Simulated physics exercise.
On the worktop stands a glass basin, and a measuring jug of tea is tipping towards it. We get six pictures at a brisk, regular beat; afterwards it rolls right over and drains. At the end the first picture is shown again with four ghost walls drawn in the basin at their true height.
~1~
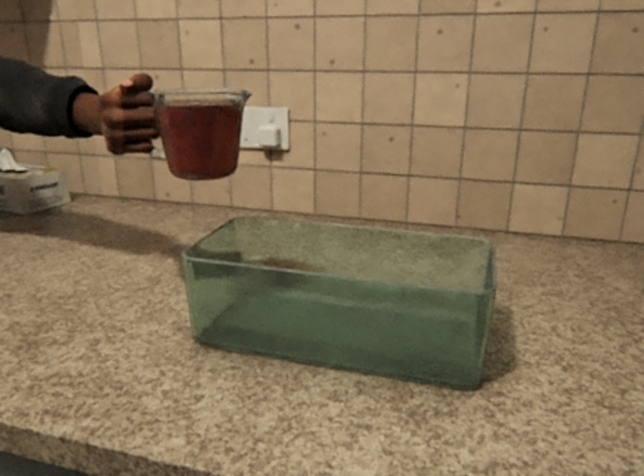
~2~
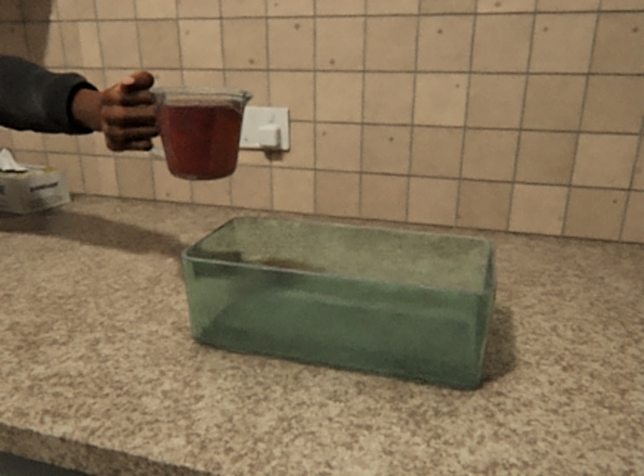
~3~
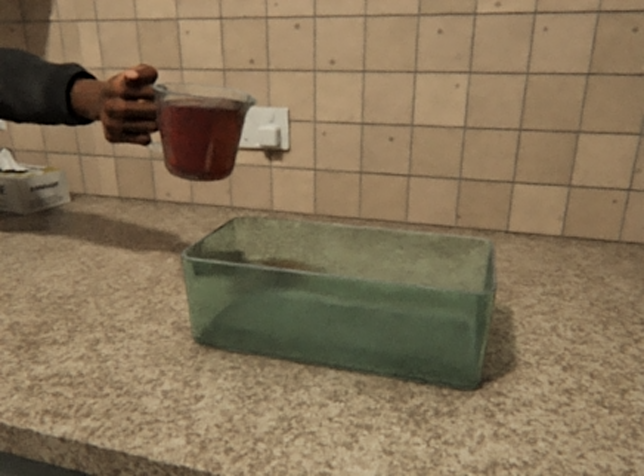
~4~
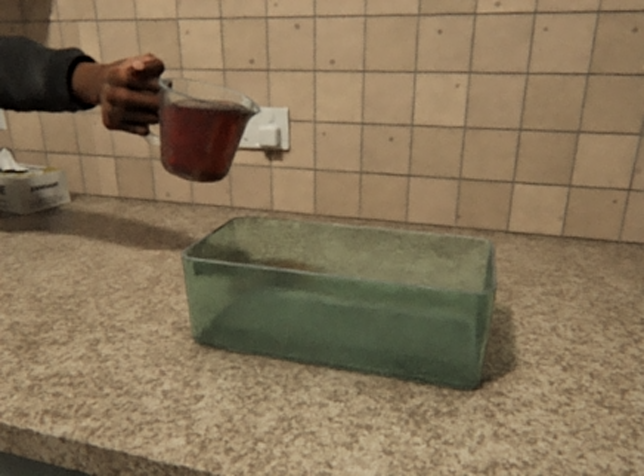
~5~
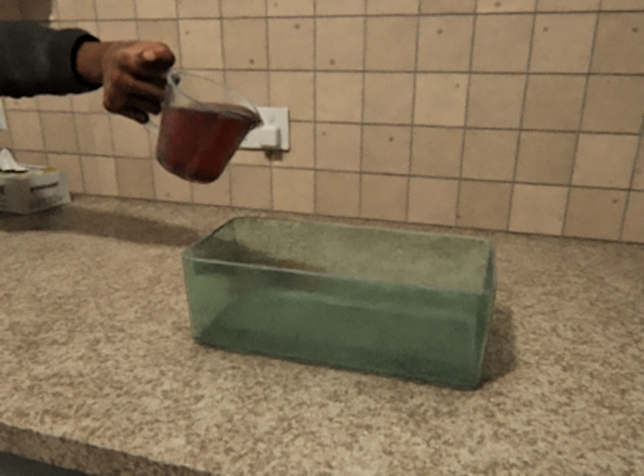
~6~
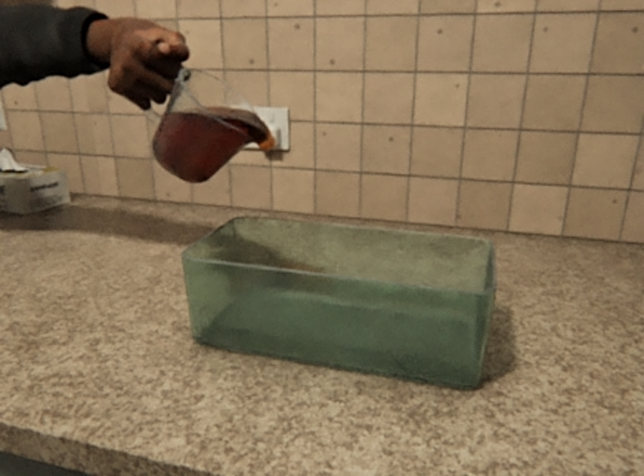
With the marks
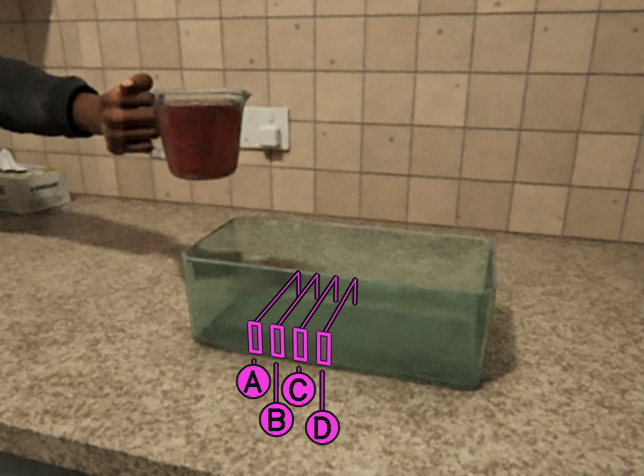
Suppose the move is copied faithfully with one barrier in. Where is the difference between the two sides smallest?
B works best here.
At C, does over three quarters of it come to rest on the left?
Yes.
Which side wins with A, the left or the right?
The right side.
On the marked copy, A at (253, 359); B at (276, 363); C at (298, 367); D at (322, 371).
With A, about 16 % ends left of the wall and 84 % right of it.
With B, about 50 % ends left of the wall and 48 % right of it.
With C, about 83 % ends left of the wall and 13 % right of it; 4 % is lost outside.
With D, about 91 % ends left of the wall and 6 % right of it.
